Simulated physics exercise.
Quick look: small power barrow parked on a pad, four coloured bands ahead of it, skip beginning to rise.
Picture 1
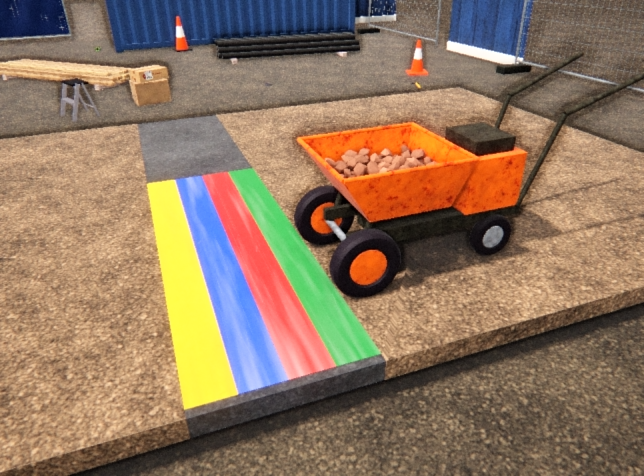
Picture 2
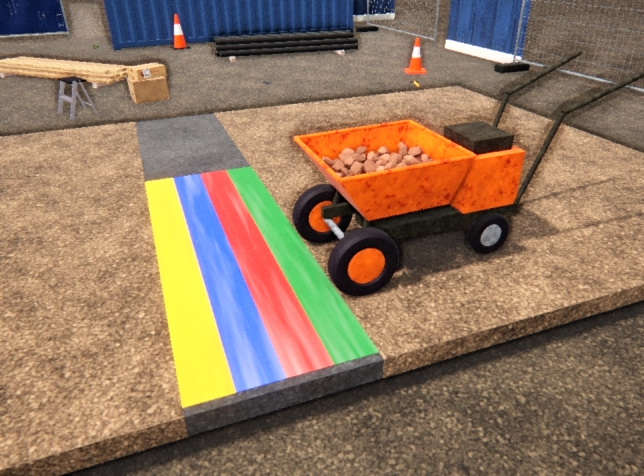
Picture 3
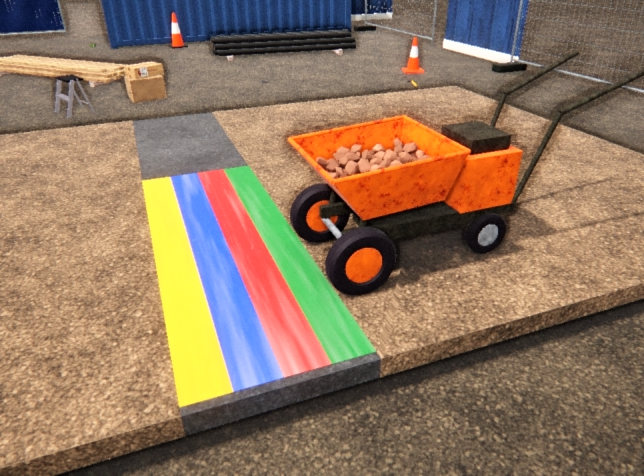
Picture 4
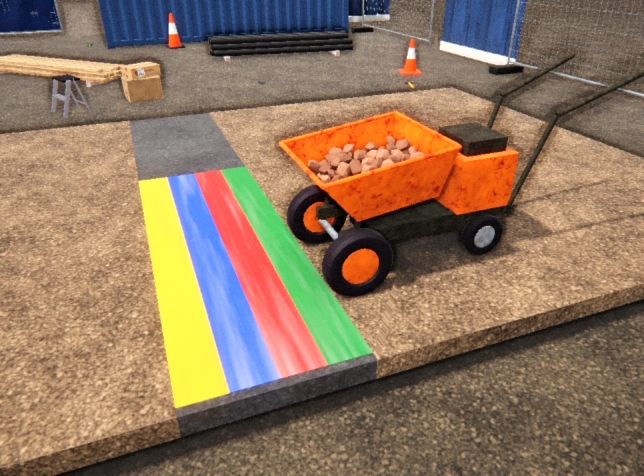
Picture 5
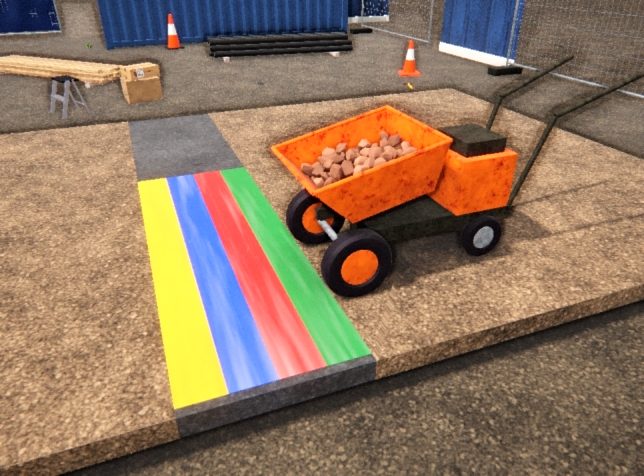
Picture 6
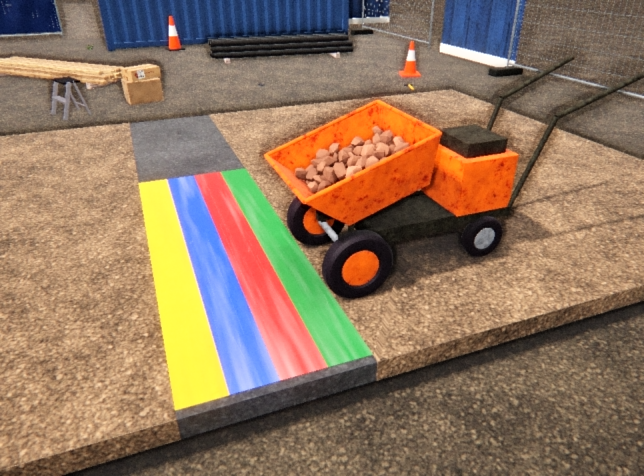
An orange skip loaded with rubble tilts forward on a parked barrow beside four coloured bands.
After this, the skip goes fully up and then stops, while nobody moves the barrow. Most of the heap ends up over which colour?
It ends up mostly over blue.
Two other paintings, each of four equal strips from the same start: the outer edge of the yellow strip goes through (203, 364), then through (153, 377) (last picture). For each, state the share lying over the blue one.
Shares: Near 40 %; near 40 %.
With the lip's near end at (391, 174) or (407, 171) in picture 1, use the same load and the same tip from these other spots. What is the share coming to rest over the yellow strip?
In turn 10 and 0 in a hundred.
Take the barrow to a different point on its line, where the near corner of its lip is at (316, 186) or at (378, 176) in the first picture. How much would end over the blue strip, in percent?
First spot: Roughly 40 percent; second spot: Roughly 30 percent.
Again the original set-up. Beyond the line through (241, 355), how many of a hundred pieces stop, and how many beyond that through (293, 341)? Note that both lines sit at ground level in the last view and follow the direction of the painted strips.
Close to 50 per cent, then close to 90 per cent.
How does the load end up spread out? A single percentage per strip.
Green strip: 0 %, red strip: 20 %, blue strip: 45 %, yellow strip: 25 %.
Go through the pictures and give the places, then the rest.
The first picture shows lip of the skip near (344, 182), level; top of the load near (383, 175), lumps of rubble; green strip near (338, 326); red strip near (296, 337); blue strip near (250, 349); yellow strip near (202, 361).
The second picture shows lip of the skip near (340, 181), level; top of the load near (380, 174).
The third picture shows lip of the skip near (333, 182), tipped barely; top of the load near (390, 159).
The fourth picture shows lip of the skip near (323, 187), tipped a little; top of the load near (382, 158).
The fifth picture shows lip of the skip near (314, 194), tipped a little; top of the load near (390, 154).
The sixth picture shows lip of the skip near (305, 202), tipped clearly; top of the load near (384, 149); green strip near (330, 327); red strip near (287, 338); blue strip near (242, 350); yellow strip near (194, 362).
Shortly afterwards, skip tipped steeply; the whole lot in the skip.
Next, skip tipped steeply; all but a few in the skip; only a few over the red strip; a little over the blue strip.
Some moments later, skip tipped right over; near a quarter in the skip; a little over the red strip; near half over the blue strip; near a quarter over the yellow strip; a little off the paint.
In the end, skip tipped right over; only a few in the skip; only a few over the green strip; near a quarter over the red strip; near half over the blue strip; near a quarter over the yellow strip; a little off the paint.
